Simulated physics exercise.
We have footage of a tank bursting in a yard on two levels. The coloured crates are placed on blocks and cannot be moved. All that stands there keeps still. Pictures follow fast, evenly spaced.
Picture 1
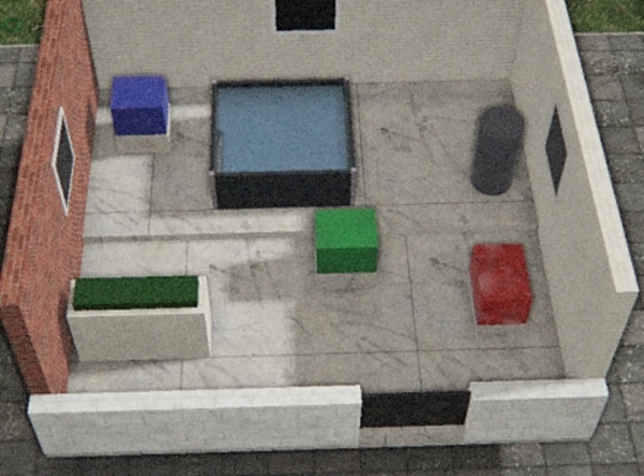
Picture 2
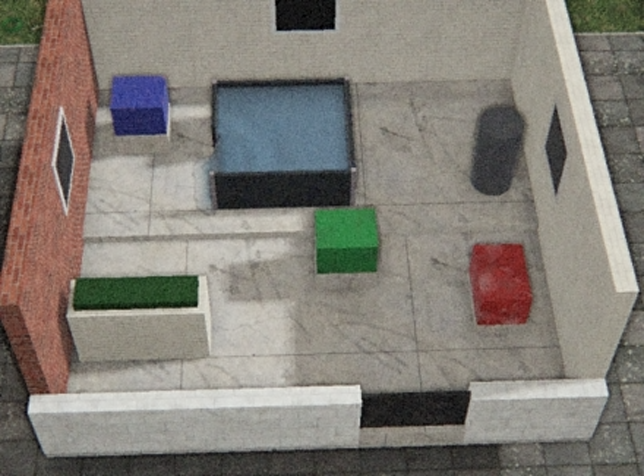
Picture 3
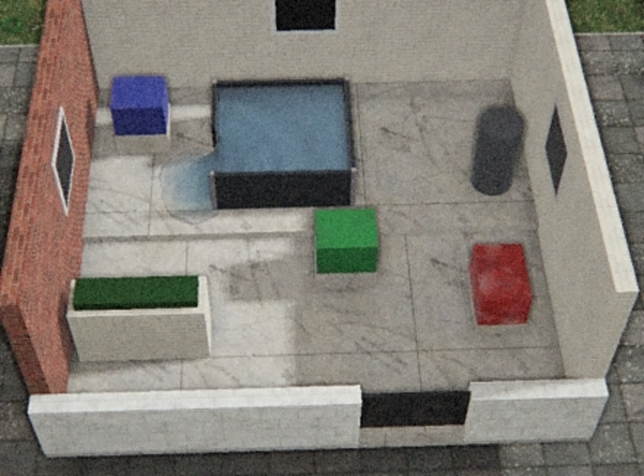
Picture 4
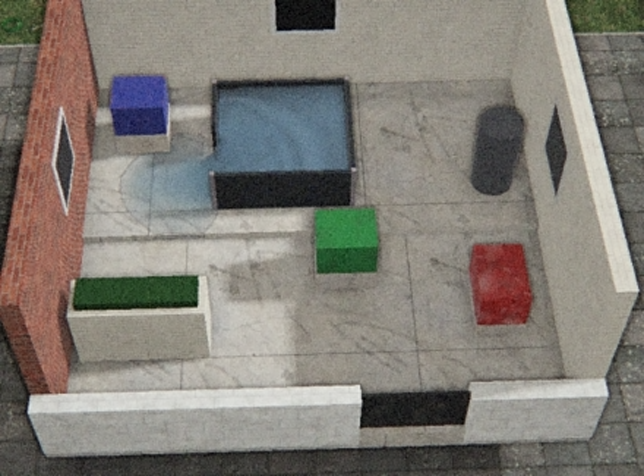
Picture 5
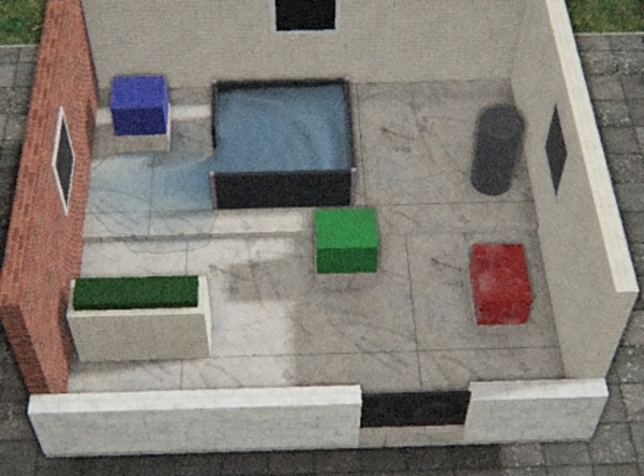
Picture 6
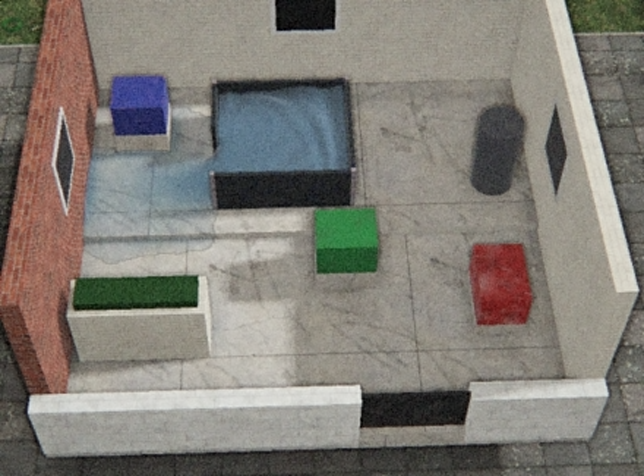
Water pouring from the left side of a dark-walled tank, spreading leftward across the pale floor below a blue block.
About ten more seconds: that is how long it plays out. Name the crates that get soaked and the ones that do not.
As I see it, the red crate avoids any dampness from the water. The green crate avoids any dampness from the water. The blue crate avoids any dampness from the water.
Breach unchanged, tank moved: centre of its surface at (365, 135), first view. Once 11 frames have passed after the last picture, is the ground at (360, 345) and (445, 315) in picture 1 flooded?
Taking the spots in order: Bare, bare.
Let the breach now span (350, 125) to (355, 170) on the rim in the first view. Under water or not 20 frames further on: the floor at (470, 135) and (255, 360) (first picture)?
First spot swamped, second spot unflooded.
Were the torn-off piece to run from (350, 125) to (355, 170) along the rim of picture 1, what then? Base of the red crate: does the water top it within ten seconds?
Note: Red crate gets reached.
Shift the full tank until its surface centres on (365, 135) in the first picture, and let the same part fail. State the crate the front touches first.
Answer: The blue-painted one.
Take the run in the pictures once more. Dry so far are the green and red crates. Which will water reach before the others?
That's the crate marked green.
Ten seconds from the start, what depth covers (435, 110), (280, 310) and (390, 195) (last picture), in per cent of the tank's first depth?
Roughly 2, 12 and 2 per cent, in turn.
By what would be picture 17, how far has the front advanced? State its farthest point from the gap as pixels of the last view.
The wet edge reaches furthest near (65, 426).
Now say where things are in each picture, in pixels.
In the first picture, the water tank at (282, 129) is whole and still.
In the second picture, the front is at (208, 209), out from the gap at (217, 173).
In the third picture, water pours out at (217, 174) and has run to (172, 164).
In the fourth picture, water pours out at (217, 174) and has run to (127, 198).
In the fifth picture, water pours out at (217, 174) and has run to (89, 196).
In the sixth picture, the front is at (84, 236), out from the gap at (217, 174).
A moment on, water covers 20 % of the floor; the red crate not reached, the green crate not reached, the blue crate water round its plinth.
Next, water covers 25 % of the floor; the red crate not reached, the green crate not reached, the blue crate water round its plinth.
Then, water covers 50 % of the floor; the red crate not reached, the green crate water round its plinth, the blue crate water round its plinth.
Later, water covers 80 % of the floor; the red crate water round its plinth, the green crate water round its plinth, the blue crate water round its plinth.
In the end, water covers 90 % of the floor; the red crate stayed above the water, the green crate stayed above the water, the blue crate stayed above the water.
